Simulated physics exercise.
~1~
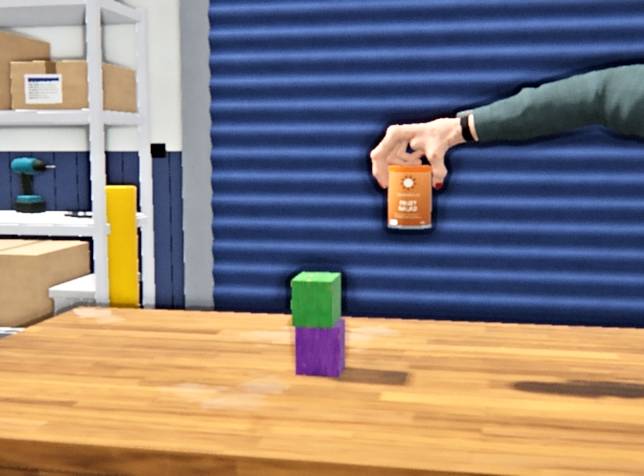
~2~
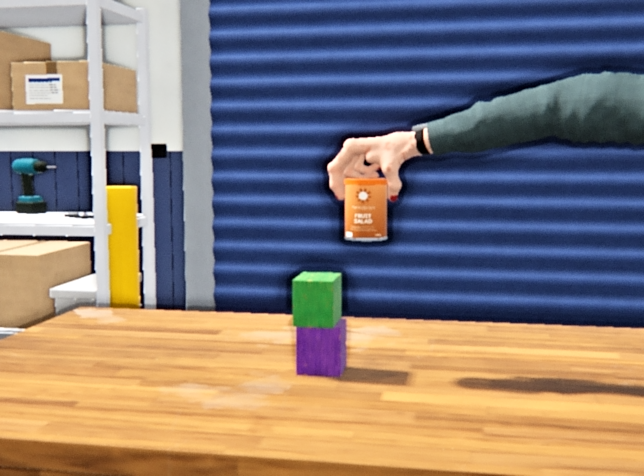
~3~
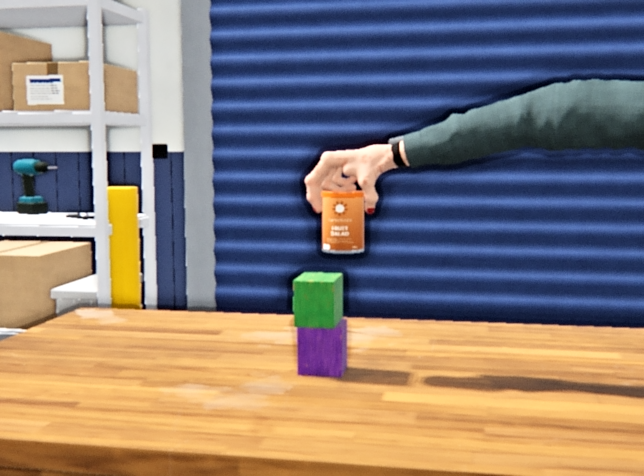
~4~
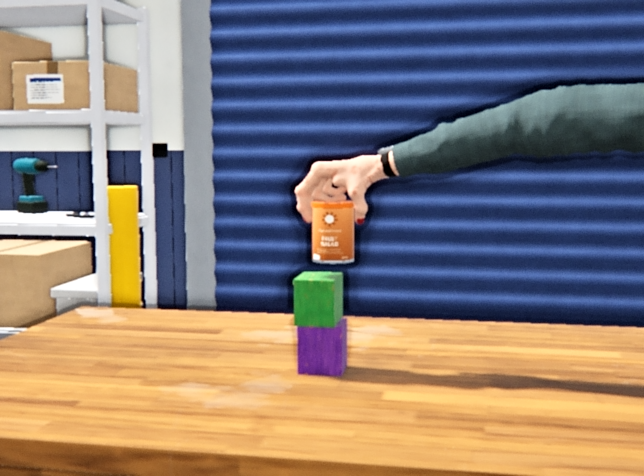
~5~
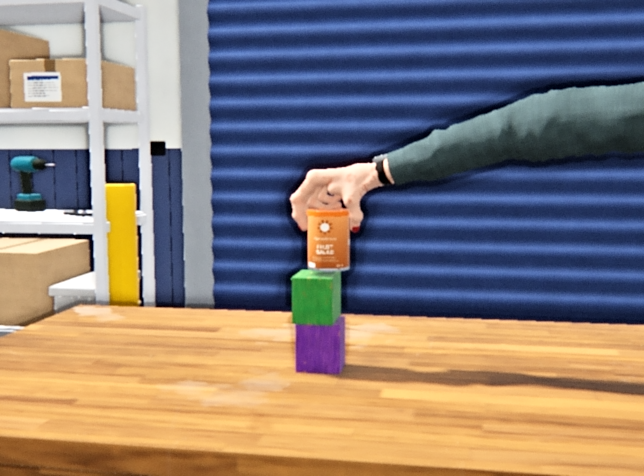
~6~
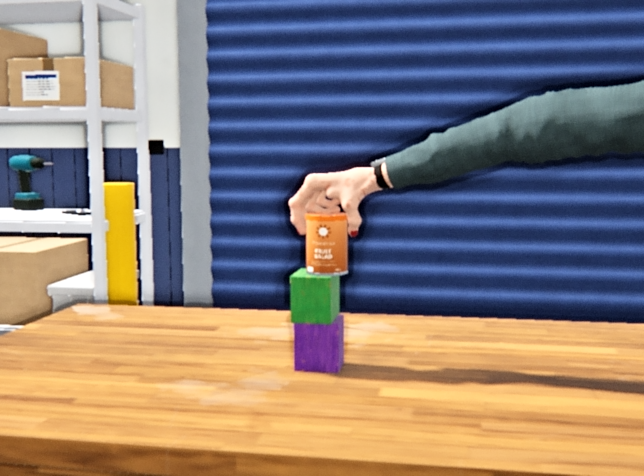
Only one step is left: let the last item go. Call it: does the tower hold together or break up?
It holds together.
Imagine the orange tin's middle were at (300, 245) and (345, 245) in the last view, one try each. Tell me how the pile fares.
Lab note - try 1: No collapse; try 2: Collapse.
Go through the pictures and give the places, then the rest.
In the first picture, coming down; orange tin (410, 197); purple block (321, 347).
In the second picture, coming down; orange tin (366, 209); purple block (322, 347).
In the third picture, coming down; orange tin (343, 221); purple block (323, 347).
In the fourth picture, coming down; orange tin (333, 231); purple block (323, 346).
In the fifth picture, coming down; orange tin (328, 239); purple block (321, 344).
In the sixth picture, set down, still held; orange tin (327, 244); purple block (320, 343).
Then, 0.50 s after the last picture, nothing has stirred.
Then, 1.30 s after the last picture, orange tin resting near (328, 244).
At rest, all 3 in place. Seen from the same camera at the end, orange tin near (329, 244). The pile stays up.
